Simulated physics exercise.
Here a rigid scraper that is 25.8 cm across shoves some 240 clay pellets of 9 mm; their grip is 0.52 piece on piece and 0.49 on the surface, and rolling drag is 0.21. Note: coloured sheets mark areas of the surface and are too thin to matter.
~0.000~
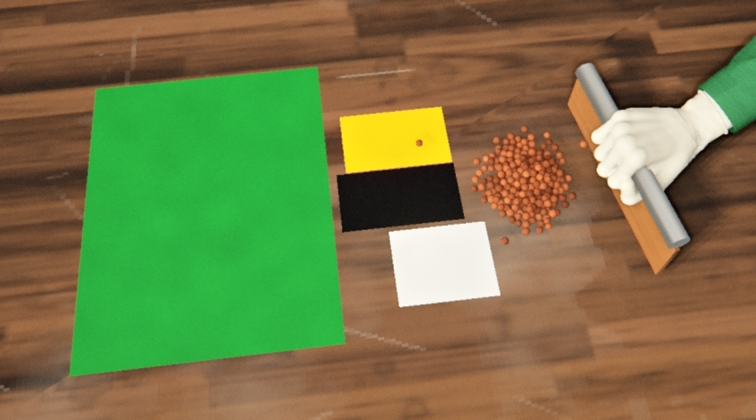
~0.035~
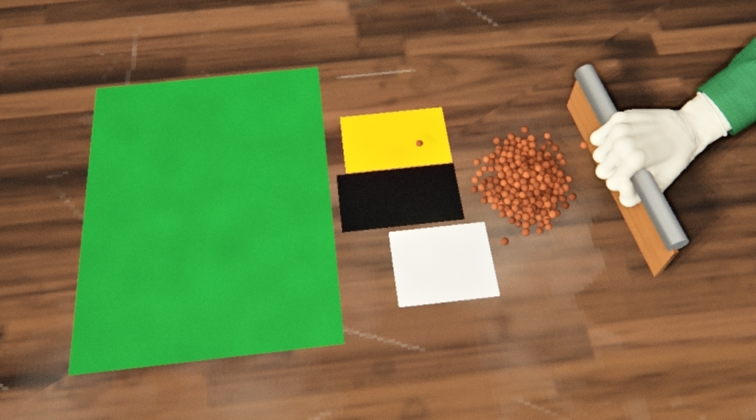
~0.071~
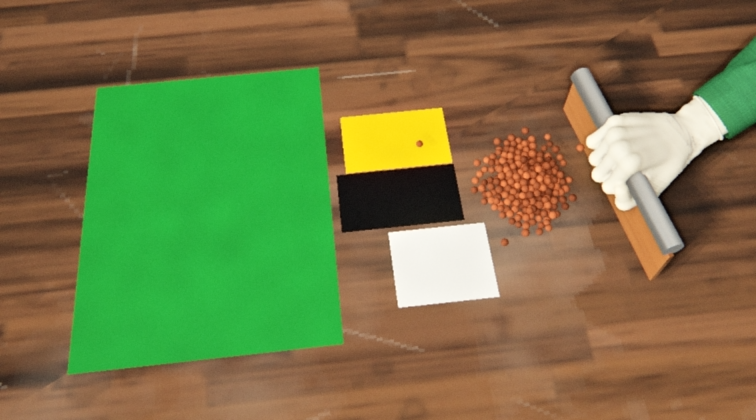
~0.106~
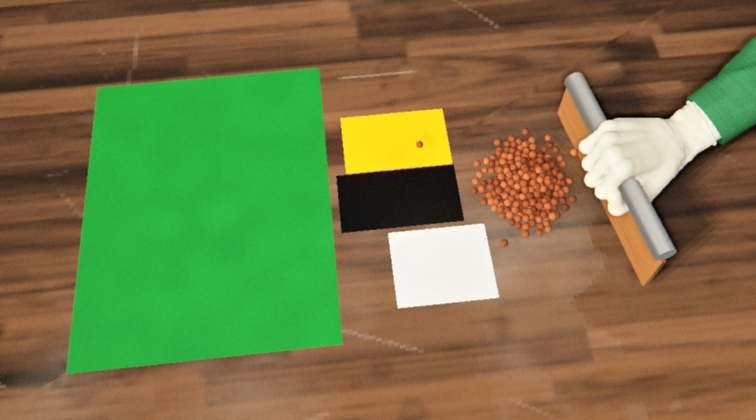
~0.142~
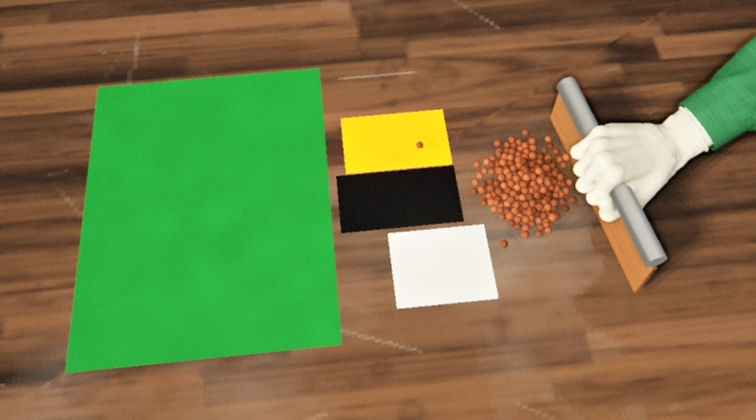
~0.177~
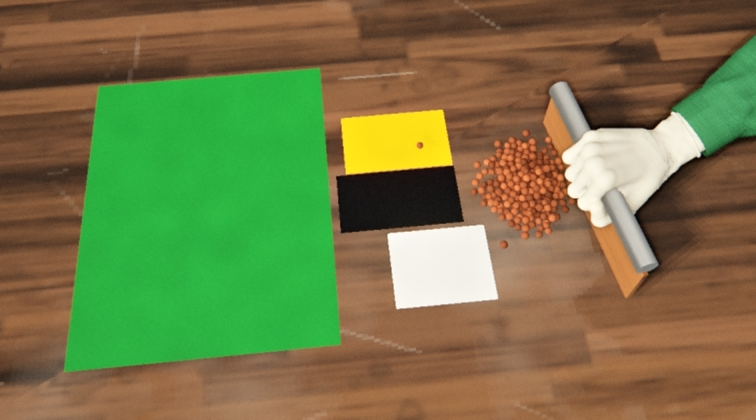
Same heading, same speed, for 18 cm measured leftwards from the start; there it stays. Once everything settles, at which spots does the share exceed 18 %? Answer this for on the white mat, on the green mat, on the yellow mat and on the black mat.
White mat - exceeds it; green mat - does not; yellow mat - does not; black mat - exceeds it.
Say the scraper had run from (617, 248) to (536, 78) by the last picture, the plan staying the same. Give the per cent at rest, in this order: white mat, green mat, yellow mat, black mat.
Final: White mat = 15%, green mat = 0%, yellow mat = 25%, black mat = 35%.
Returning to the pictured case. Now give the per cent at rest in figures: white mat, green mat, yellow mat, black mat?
Per cent at rest - white mat: 45; green mat: 0; yellow mat: 5; black mat: 40.
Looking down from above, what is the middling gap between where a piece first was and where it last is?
Roughly 12 cm.
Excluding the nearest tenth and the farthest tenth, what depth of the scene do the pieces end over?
I'd put it at close to 16 cm, front to back.
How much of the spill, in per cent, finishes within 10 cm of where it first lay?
Some 15 per cent.
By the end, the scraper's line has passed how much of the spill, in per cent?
About 10 in a hundred.
Then, at 0.42 s, scraper 13 cm from its start, spill 14 cm wide; white mat 5 %, black mat 5 %, off the mats 90 %.
Then, at 0.65 s, scraper 19 cm from its start, spill 18 cm wide; white mat 45 %, black mat 40 %, yellow mat 5 %, off the mats 10 %.
After 0.86 s, scraper 19 cm from its start, spill 18 cm wide; white mat 45 %, black mat 40 %, yellow mat 5 %, off the mats 15 %.
In the end, at 1.1 s, white mat 45 %, black mat 40 %, yellow mat 5 %, green mat 0 %, off the mats 15 %.
